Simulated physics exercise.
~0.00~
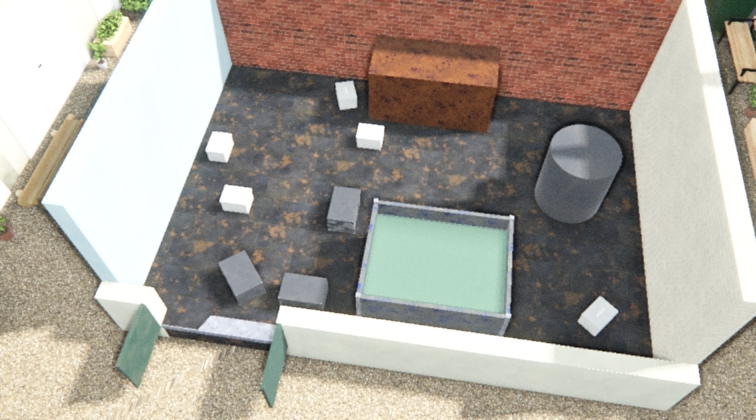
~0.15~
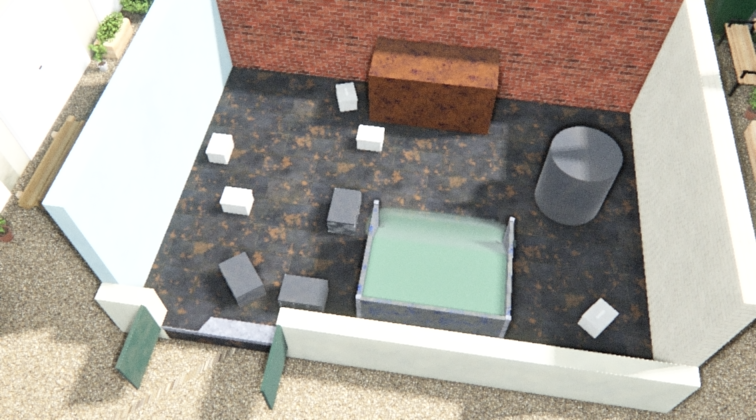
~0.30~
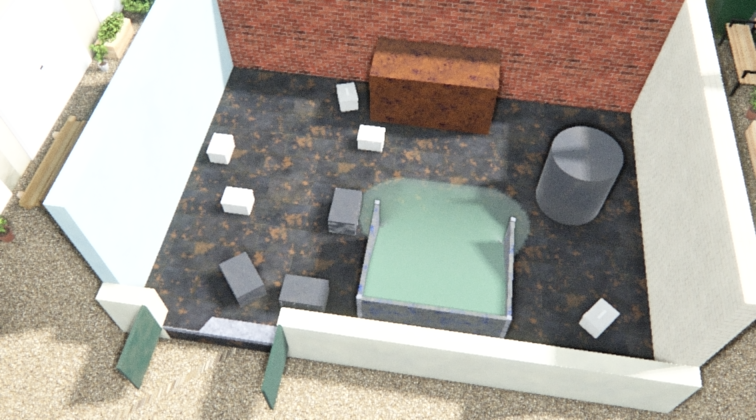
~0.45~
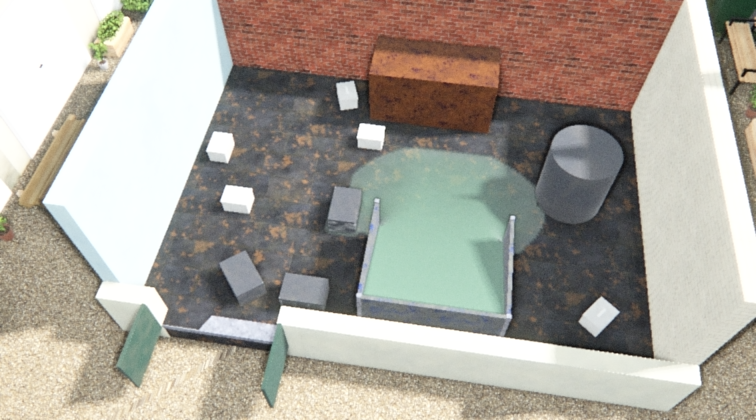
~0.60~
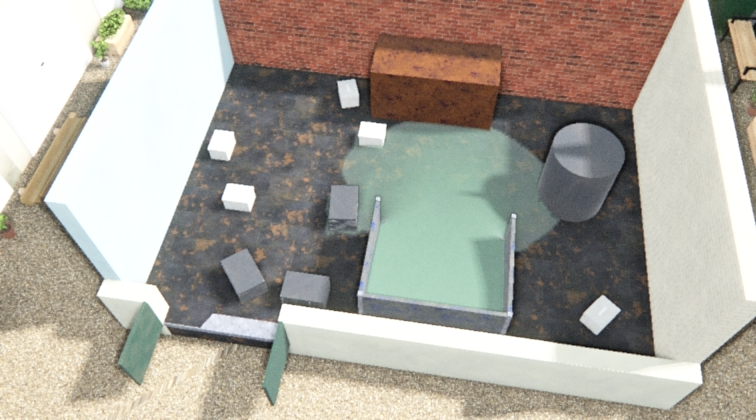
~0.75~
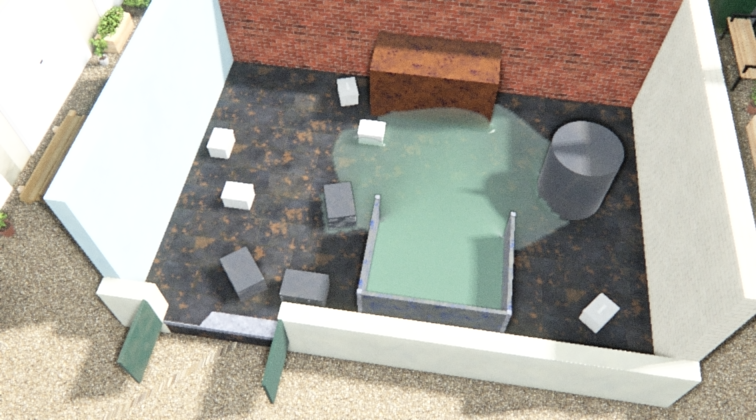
In a walled yard, a tank's far side opens and water spreads across the dark ground.
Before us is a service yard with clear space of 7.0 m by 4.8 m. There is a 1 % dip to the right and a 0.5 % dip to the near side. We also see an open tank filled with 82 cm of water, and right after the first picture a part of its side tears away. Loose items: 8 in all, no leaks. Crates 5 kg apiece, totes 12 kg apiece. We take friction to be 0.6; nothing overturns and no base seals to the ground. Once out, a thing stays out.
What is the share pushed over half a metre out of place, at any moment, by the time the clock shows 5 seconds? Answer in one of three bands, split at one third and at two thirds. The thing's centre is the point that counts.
One to two thirds.
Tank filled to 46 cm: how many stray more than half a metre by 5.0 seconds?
In that case the number is 1.
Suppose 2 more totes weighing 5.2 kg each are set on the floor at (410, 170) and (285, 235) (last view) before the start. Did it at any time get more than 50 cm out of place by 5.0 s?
Respectively: Tops it; doesn't reach it.
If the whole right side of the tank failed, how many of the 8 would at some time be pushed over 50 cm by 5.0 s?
Result: 2.
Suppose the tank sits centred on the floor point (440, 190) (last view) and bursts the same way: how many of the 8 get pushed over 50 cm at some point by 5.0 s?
Result: 3 of them.
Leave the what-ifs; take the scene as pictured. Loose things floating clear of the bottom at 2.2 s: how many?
It comes to 0.
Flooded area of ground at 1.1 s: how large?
Wet area: Approx. 12 m2.
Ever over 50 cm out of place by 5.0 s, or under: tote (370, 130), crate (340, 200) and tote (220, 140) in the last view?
Taking them in turn, the answers are greater, smaller and greater.
After 1.1 s 0 of 8 are over 50 cm from their spots; 0 afloat.
After 2.2 s 1 of 8 are over 50 cm from their spots; 0 afloat.
After 3.5 s 1 of 8 are over 50 cm from their spots; 1 afloat.
After 5.0 s 3 of 8 are over 50 cm from their spots, and 3 have been at some point; 0 afloat.
